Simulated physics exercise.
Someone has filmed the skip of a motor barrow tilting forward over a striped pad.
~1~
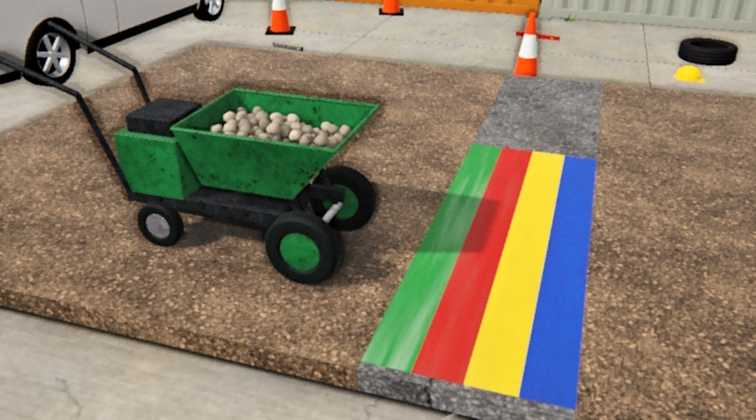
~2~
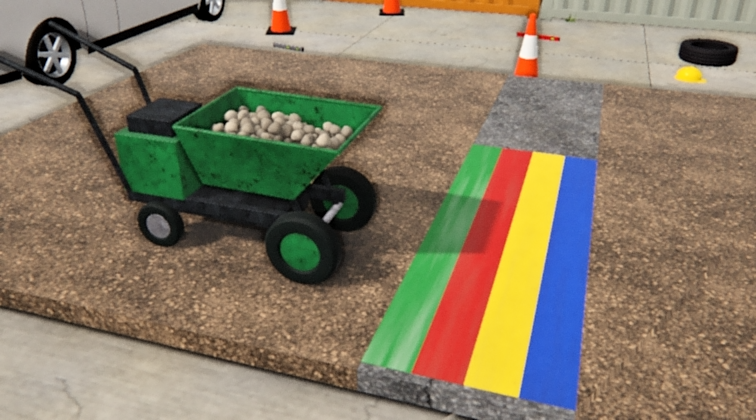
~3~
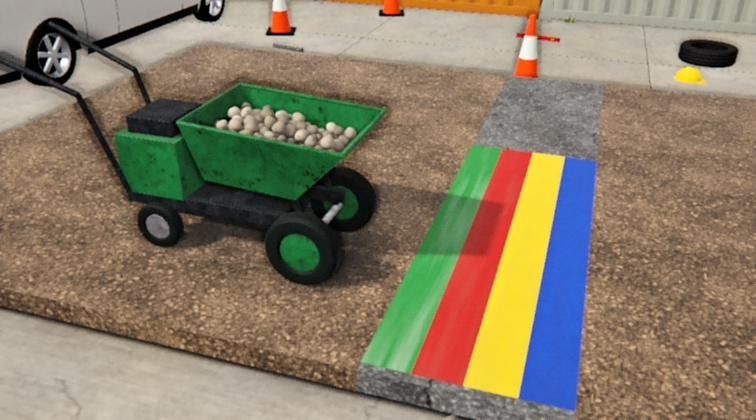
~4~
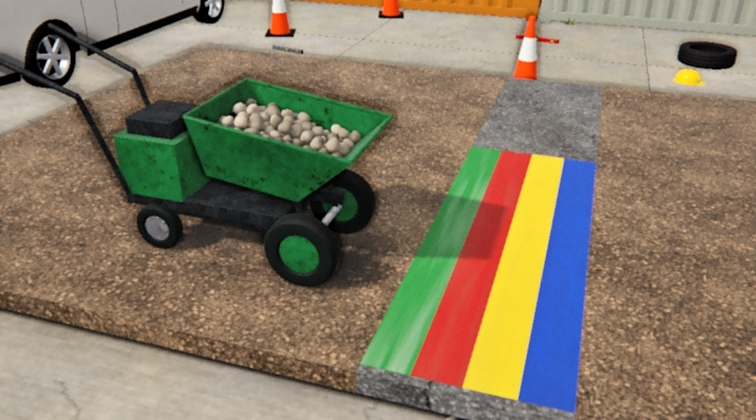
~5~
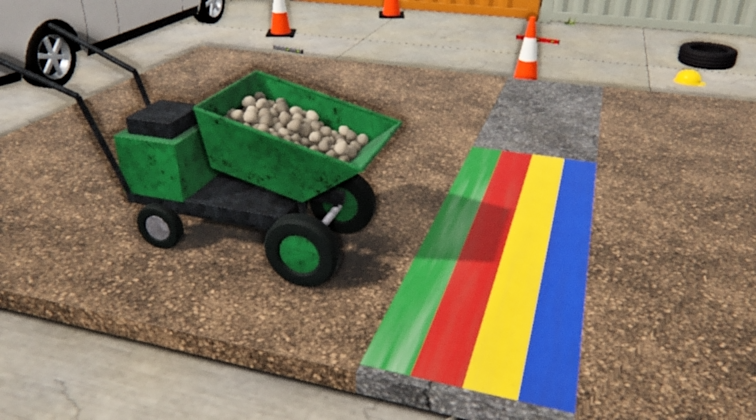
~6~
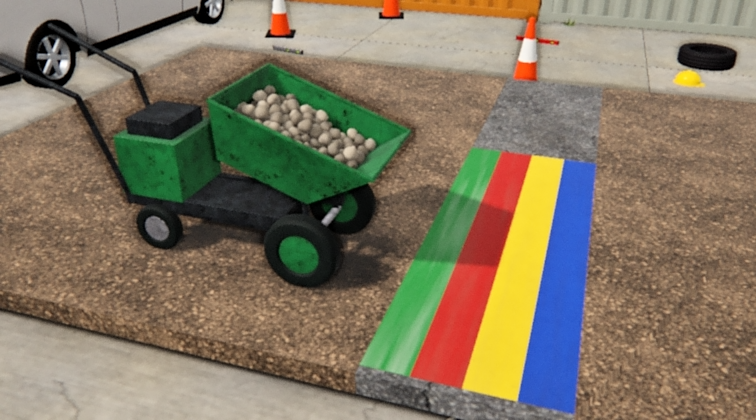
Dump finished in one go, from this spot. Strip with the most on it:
Red strip.
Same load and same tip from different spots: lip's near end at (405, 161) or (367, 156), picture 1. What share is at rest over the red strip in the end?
The first stop gives 0 per cent; the second gives 30 per cent.
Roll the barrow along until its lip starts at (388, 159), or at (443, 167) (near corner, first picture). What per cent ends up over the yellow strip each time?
30 and 10 percent, in that order.
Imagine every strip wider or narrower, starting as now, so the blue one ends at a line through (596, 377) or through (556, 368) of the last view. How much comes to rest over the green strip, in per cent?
The first comes to 20 per cent and the second to 10 per cent.
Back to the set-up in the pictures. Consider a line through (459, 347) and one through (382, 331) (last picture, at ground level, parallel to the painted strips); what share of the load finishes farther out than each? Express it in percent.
I'd say some 50 in a hundred, and after that 80 in a hundred.
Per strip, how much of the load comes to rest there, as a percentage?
The green strip takes 15 per cent, the red strip 35, the yellow strip 20 and the blue strip 10.
Soon after the last picture, skip tipped steeply; all in the skip.
A little later, skip tipped right over; most in the skip; a small part over the green strip; a small part over the red strip; a stray few falling.
Later still, skip tipped right over; about a quarter in the skip; a small part over the green strip; about a third over the red strip; about a quarter over the yellow strip; a small part over the blue strip; a stray few off the paint.
At rest, skip tipped right over; a small part in the skip; a small part over the green strip; about a third over the red strip; about a quarter over the yellow strip; a small part over the blue strip; a small part off the paint.
